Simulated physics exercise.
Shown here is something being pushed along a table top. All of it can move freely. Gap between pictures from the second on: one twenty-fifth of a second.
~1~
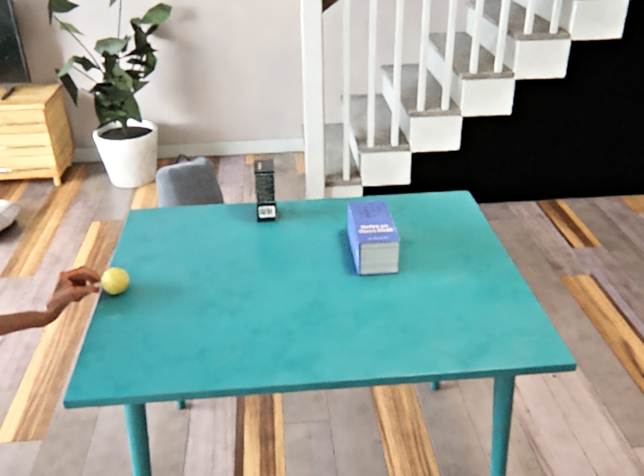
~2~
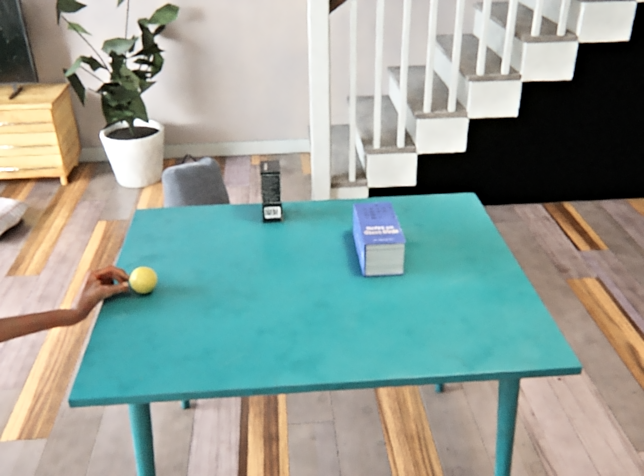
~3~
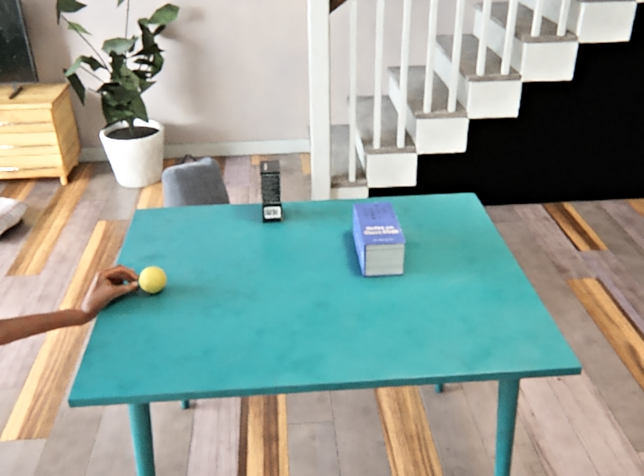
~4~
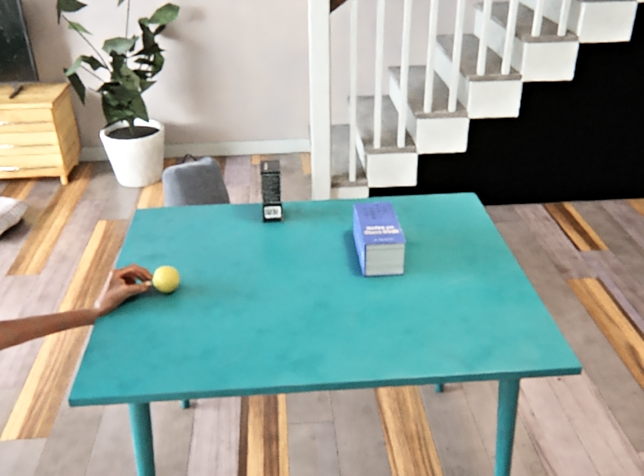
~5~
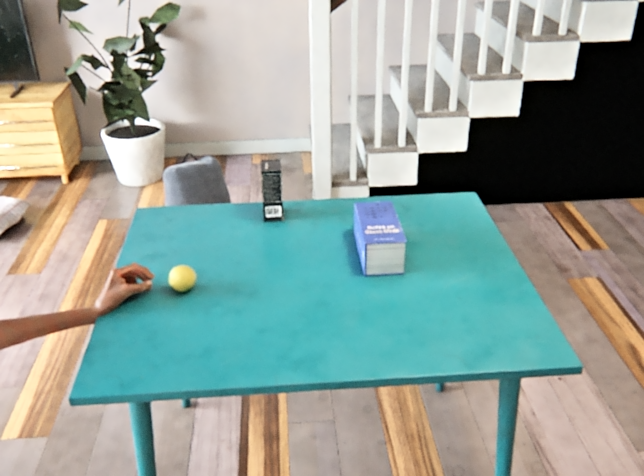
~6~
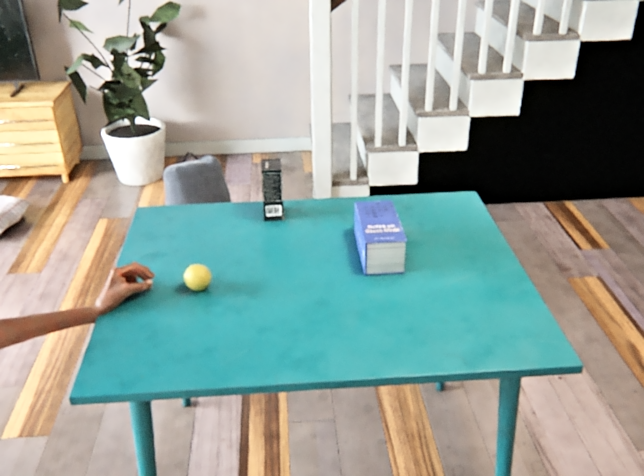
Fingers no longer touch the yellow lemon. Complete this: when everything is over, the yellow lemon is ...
No longer on the table.
Then, 0.30 s after the last picture, yellow lemon rolled well along near (306, 276).
Then, 0.70 s after the last picture, yellow lemon rolled well along near (438, 274).
Then, 1.10 s after the last picture, yellow lemon now off the table.
Then, 1.40 s after the last picture, things are still on the move.
By the end, off the table, yellow lemon.
